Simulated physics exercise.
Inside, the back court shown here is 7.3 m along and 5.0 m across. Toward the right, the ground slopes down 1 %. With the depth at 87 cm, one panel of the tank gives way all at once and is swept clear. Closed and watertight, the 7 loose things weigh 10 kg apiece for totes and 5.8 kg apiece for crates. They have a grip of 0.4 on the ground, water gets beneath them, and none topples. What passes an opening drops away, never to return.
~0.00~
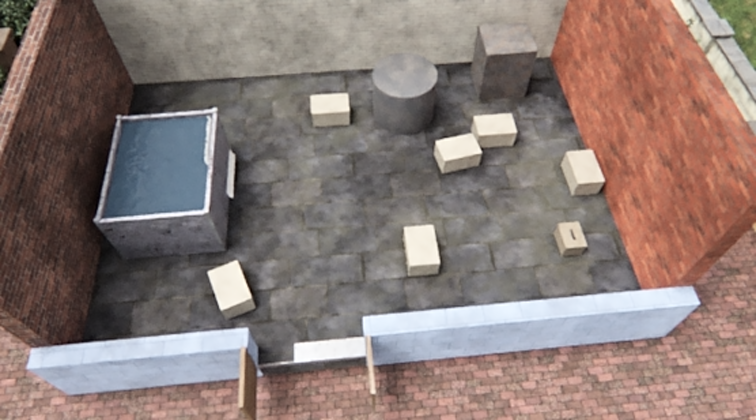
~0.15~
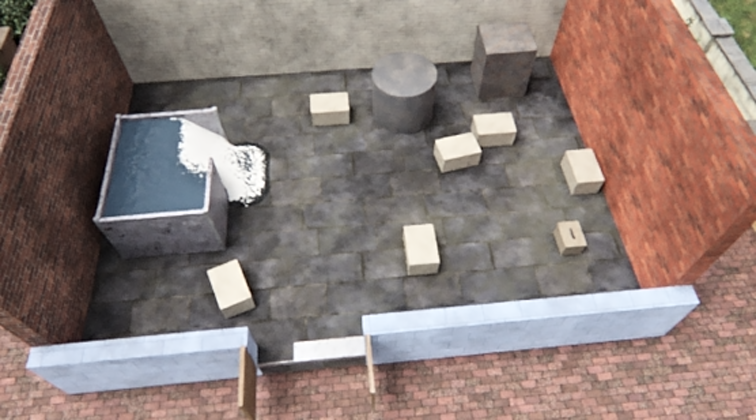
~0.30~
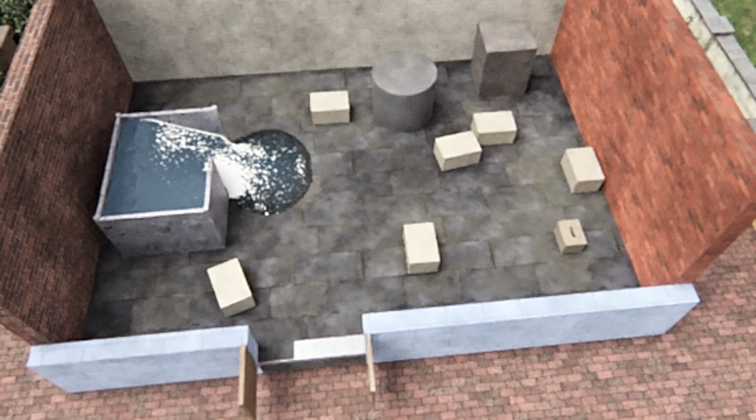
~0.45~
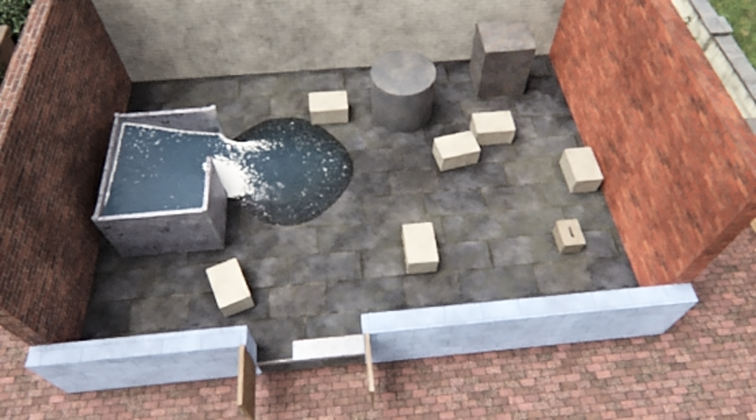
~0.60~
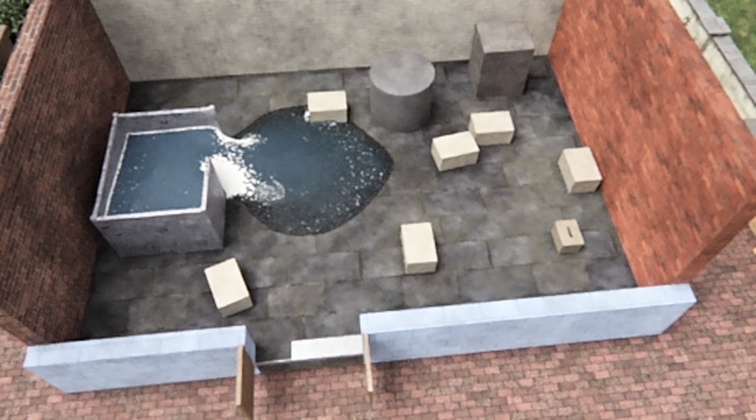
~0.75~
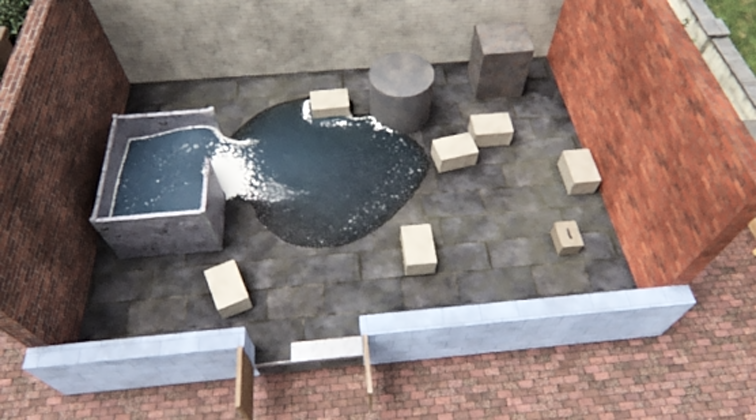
Water bursts from the right side of a tank and spreads across the paved court among pale boxes.
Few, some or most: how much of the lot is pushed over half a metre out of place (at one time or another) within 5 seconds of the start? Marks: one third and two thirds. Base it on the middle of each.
That comes to at least two thirds.
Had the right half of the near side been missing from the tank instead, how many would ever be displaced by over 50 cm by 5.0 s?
Result: 4 of them.
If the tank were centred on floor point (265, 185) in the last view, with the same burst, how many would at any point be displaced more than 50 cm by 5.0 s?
That gives 5 of them.
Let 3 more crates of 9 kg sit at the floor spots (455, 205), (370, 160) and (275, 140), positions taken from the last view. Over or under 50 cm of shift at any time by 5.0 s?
Reading them off in order: Clears the mark, clears the mark, clears the mark.
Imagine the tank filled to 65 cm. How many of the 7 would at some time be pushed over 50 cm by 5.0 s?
Then 5 of them.
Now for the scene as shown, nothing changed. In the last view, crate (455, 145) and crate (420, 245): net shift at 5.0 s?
Net shifts, in order: 150 cm and 140 cm.
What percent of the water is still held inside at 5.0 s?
I'd say some 100 percent hasn't gone yet.
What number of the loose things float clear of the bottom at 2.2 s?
I'd say 2 of them.
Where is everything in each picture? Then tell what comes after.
A crate at (330, 103) rests on the ground; a tote at (572, 235) rests on the ground; 2.2 m2 under water; 0 of 7 have shifted, in the first frame.
A crate at (329, 102), on the bottom; a tote at (572, 234) rests on the ground; 2.8 m2 under water; 0 of 7 have shifted, in the second frame.
A crate at (329, 101) rests on the ground; a tote at (572, 232) rests on the ground; 3.8 m2 under water; 0 of 7 have shifted, in the third frame.
A crate at (328, 101), on the bottom; a tote at (571, 232) rests on the ground; 5.1 m2 under water; 0 of 7 have shifted, in the fourth frame.
A crate at (327, 101), on the bottom; a tote at (569, 232), on the bottom; 6.7 m2 under water; 0 of 7 have shifted, in the fifth frame.
A crate at (329, 99) rests on the ground, 8 cm from its start; a tote at (569, 234), on the bottom; 8.4 m2 under water; 1 of 7 have shifted, in the sixth frame.
After 1.1 s 1 of 7 are over 50 cm from their spots; 0 afloat.
After 2.2 s 4 of 7 are over 50 cm from their spots; 2 afloat.
After 3.5 s 5 of 7 are over 50 cm from their spots; 5 afloat.
After 5.0 s 4 of 7 are over 50 cm from their spots, and 5 have been at some point; 6 afloat.
